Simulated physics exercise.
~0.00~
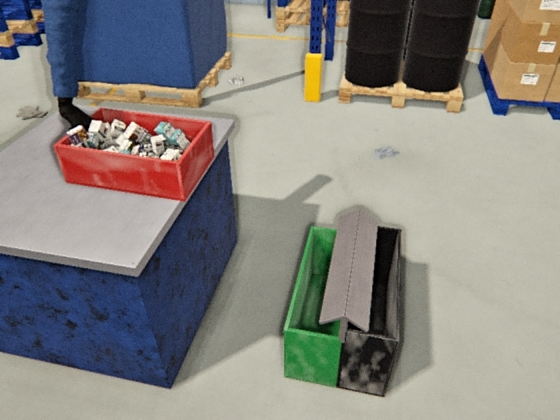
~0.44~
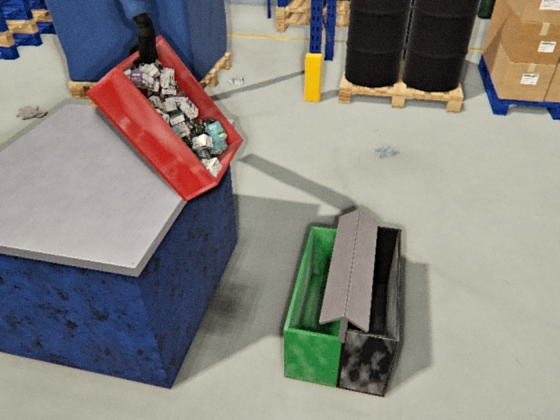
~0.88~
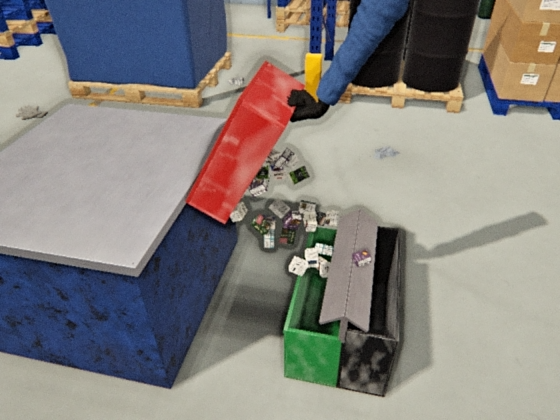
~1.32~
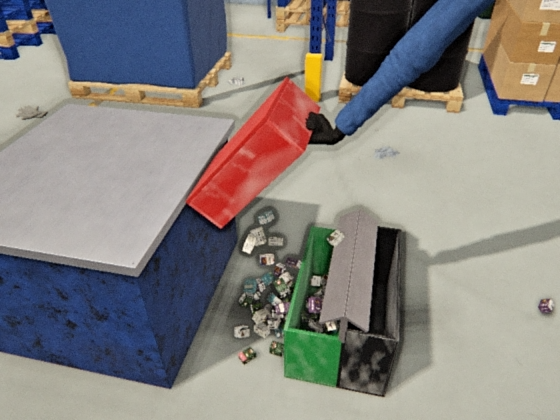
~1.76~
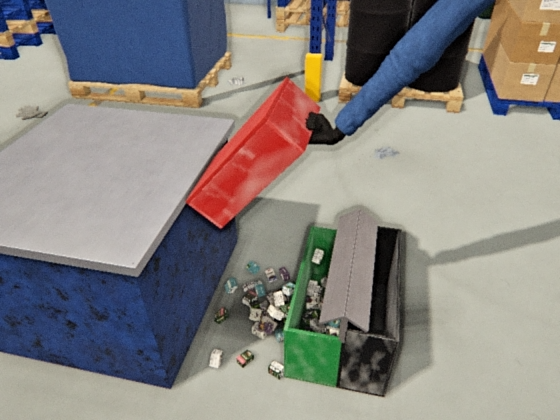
At the start, a red crate full of small cartons sits at the edge of a bench, a black-gloved hand at its far side, with a green box and a black bin on the floor to the right. The blue-sleeved arm tips the crate over the edge, and the cartons slide toward its low end. As it tilts further, they spill out in a loose stream toward the green box. Many drop short onto the floor, others land inside the green box, and one appears far off to the right. Finally the crate hangs steeply tipped, still held, above a scattered pile beside the partly filled green box.
